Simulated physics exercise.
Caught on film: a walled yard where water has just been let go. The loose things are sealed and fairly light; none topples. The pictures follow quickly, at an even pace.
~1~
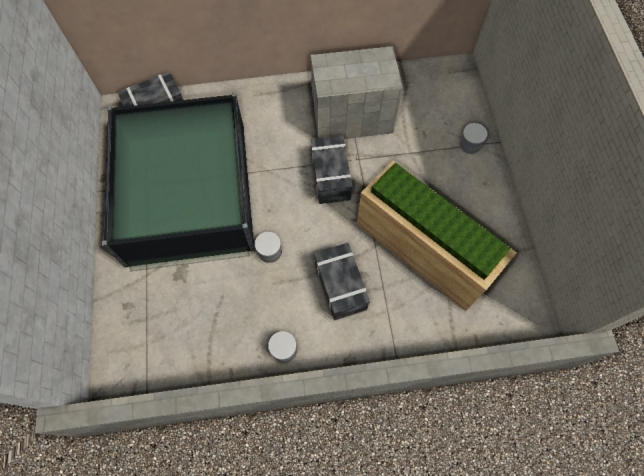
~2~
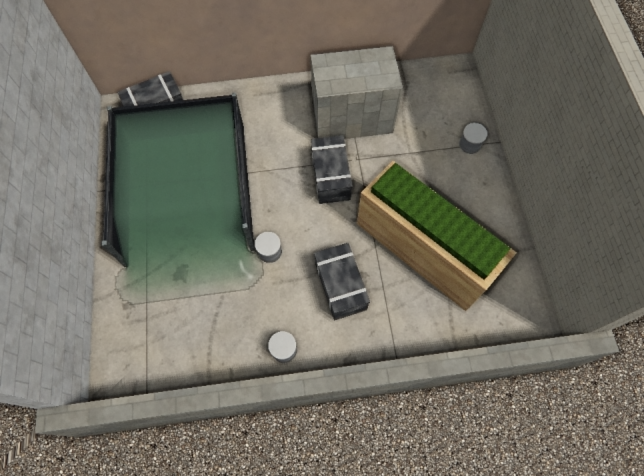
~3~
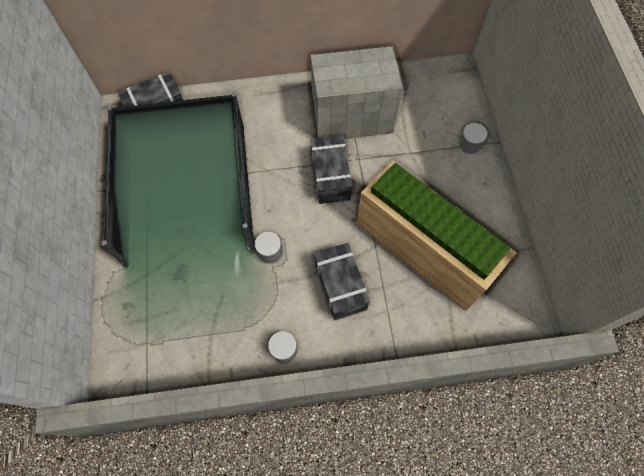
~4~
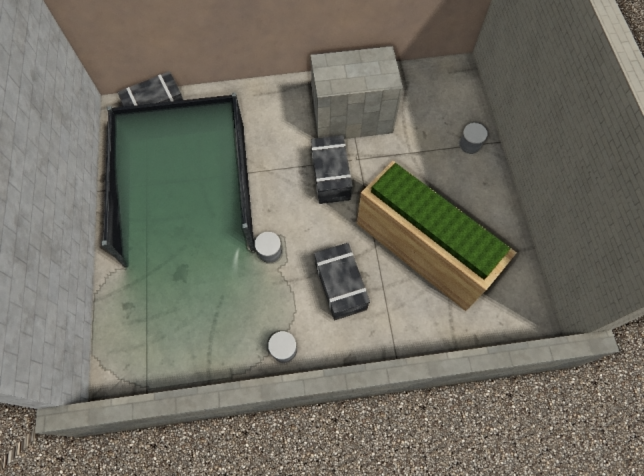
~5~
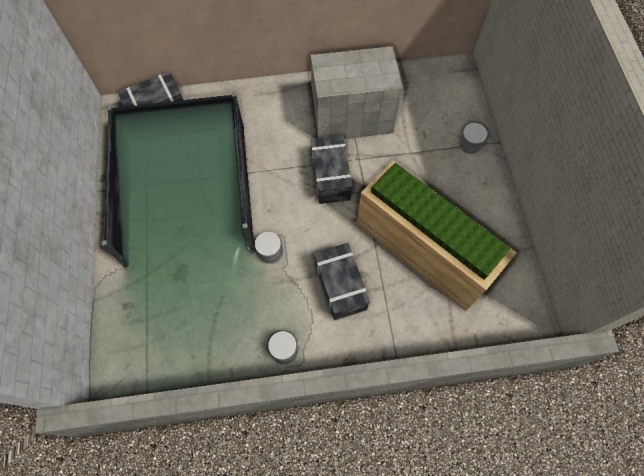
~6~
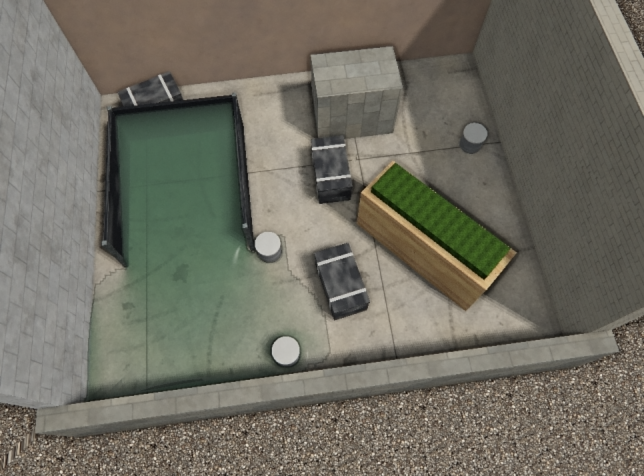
In this clip, the near side of a dark-framed tank of green water opens in a walled yard, and the water spreads across the paved floor toward the low front wall, where one pale round-topped container shifts slightly.
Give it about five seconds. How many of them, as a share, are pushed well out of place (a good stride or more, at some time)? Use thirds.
That comes to between one and two thirds.
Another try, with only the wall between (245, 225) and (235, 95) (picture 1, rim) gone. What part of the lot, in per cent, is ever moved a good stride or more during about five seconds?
Close to 90 %.
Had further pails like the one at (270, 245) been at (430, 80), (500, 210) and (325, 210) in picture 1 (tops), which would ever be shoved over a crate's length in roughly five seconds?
One after the other: Never so far, shifted that much, pushed that far.
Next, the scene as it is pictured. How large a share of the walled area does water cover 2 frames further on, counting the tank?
Some 30 per cent.
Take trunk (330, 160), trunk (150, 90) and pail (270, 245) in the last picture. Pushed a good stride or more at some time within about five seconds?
In turn: Under that, short of that, never so far.
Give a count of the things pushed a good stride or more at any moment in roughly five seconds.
That makes 3.
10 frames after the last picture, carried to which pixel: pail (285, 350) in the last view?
Roughly at (447, 298).
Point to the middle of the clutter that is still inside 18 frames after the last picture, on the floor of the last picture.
Roughly at (354, 182).
A moment on, 0 of 7 are well off their spots; 1 afloat.
Next, 1 of 7 are well off their spots; 1 afloat.
Later, 2 of 7 are well off their spots; 1 afloat.
In the end, 3 of 7 are well off their spots, and 3 have been at some point; 2 afloat.
